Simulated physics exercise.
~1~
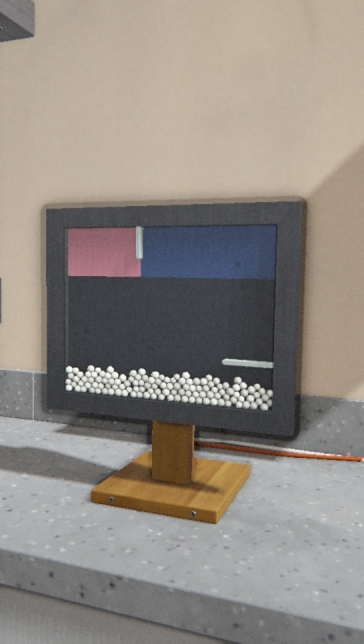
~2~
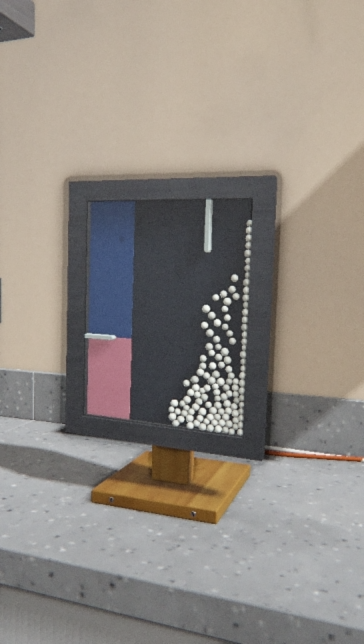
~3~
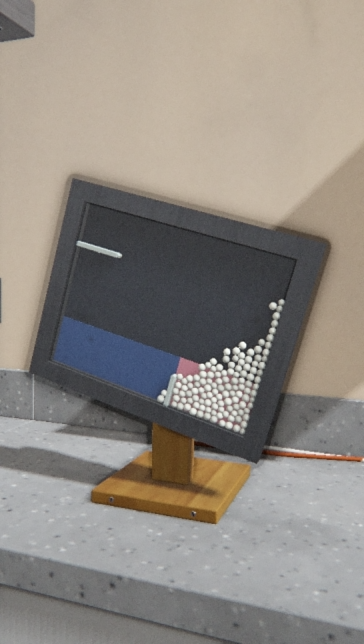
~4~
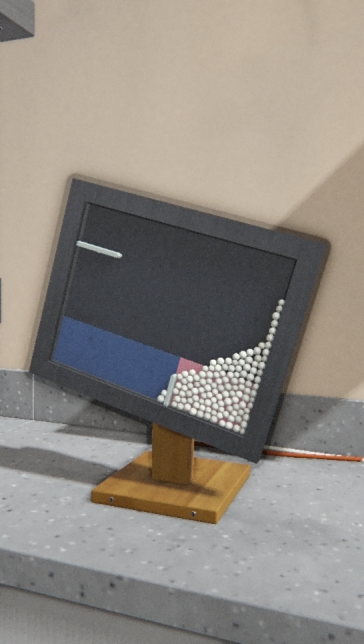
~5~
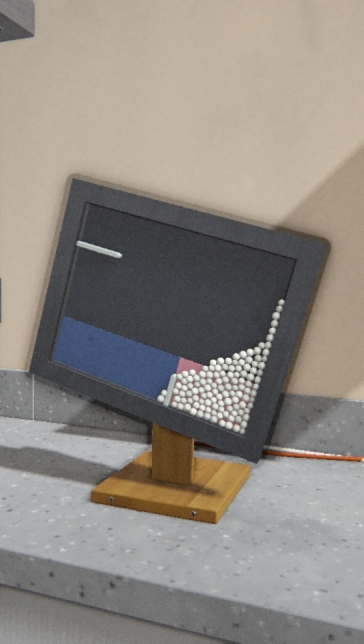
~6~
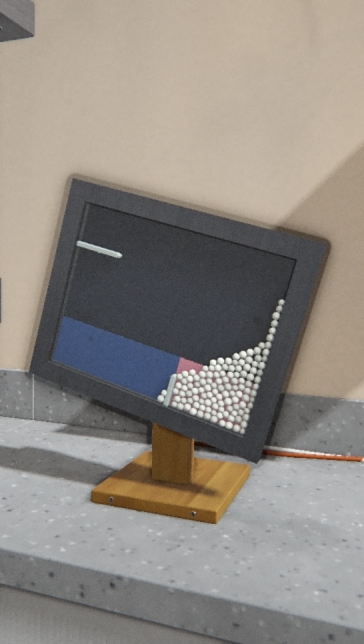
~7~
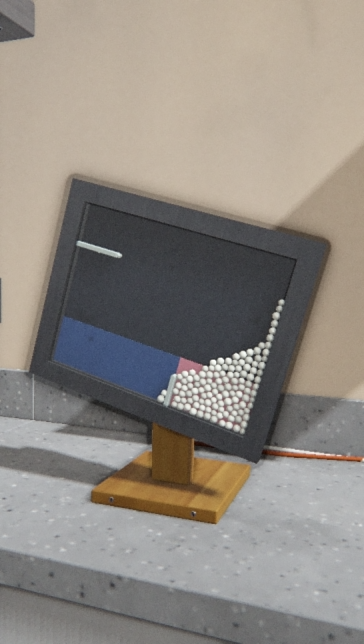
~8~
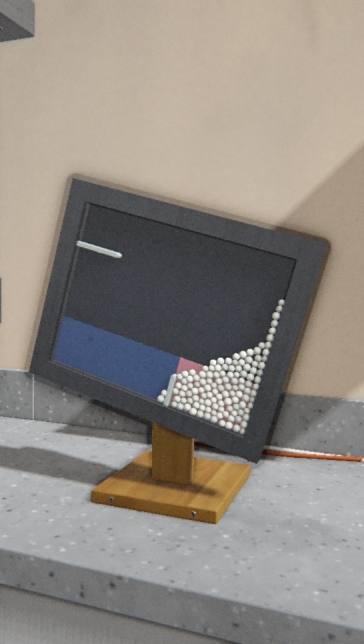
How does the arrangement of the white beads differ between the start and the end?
At the start the beads lie in a low layer across the bottom of the case, while at the end they are heaped in its lower right corner.
